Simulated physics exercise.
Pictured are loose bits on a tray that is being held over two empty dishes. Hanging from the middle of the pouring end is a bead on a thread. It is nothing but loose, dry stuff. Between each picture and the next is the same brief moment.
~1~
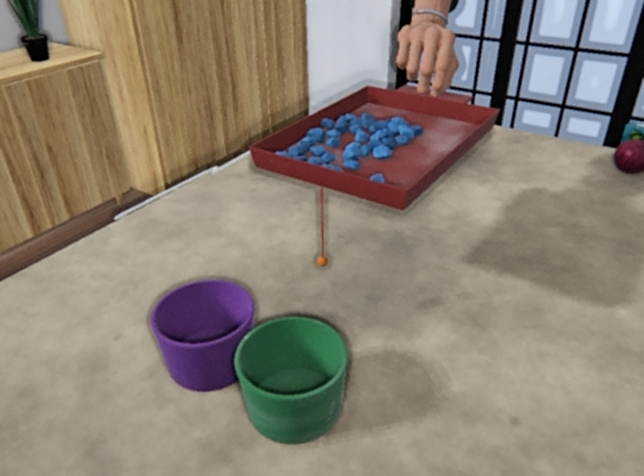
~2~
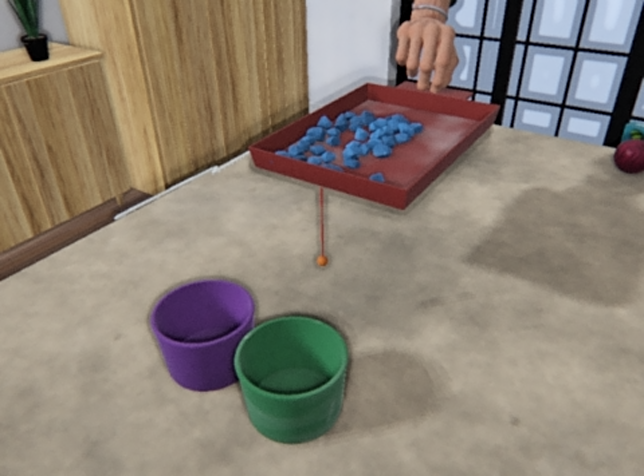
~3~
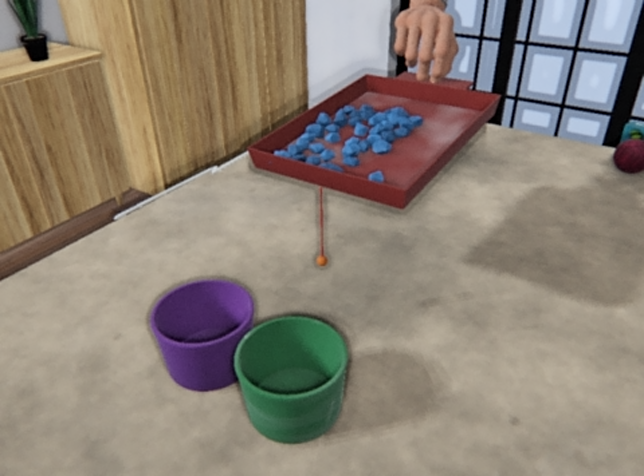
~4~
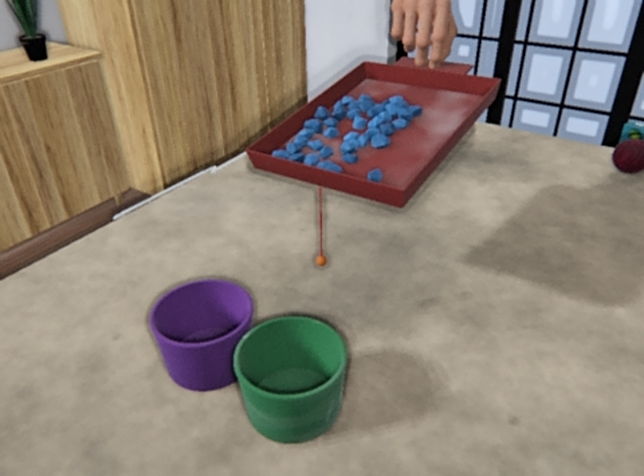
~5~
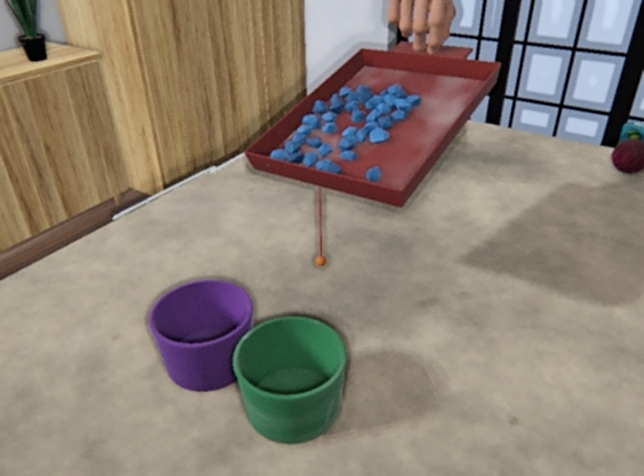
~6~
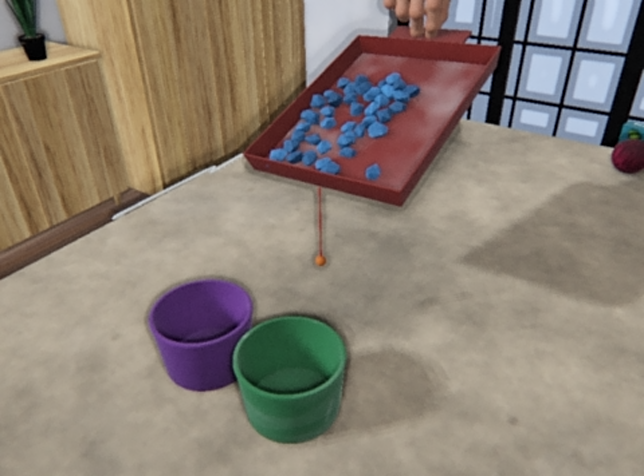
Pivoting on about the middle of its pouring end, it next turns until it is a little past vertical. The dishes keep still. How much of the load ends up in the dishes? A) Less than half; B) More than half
A.
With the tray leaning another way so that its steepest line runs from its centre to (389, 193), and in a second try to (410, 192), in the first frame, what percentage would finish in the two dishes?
0 and 0 per cent, in that order.
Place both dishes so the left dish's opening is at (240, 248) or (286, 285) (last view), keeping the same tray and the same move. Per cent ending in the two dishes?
In order: 50 percent and 60 percent.
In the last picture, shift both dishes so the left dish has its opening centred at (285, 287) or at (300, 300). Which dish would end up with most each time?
In the first try it's the leftmost dish, and in the second it's the leftmost dish.
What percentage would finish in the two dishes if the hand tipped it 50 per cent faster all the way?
Estimate: Some 10%.
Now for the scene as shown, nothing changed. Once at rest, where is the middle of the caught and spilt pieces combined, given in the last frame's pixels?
Around (268, 318), give or take.
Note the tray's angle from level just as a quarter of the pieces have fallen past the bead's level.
I'd say it is tilted about 95°.
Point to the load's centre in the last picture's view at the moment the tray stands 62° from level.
Near the pixel (299, 147).
Just after the last frame, tray tipped steeply; every one on the tray.
A moment on, tray tipped past a quarter turn; roughly a third on the tray; just a few in the left dish; roughly half outside both; roughly a quarter in the air.
Further on, tray tipped past a quarter turn; just a few in the left dish; almost all outside both.
When it is over, tray tipped past a quarter turn; not one in the right dish; just a few in the left dish; almost all outside both.
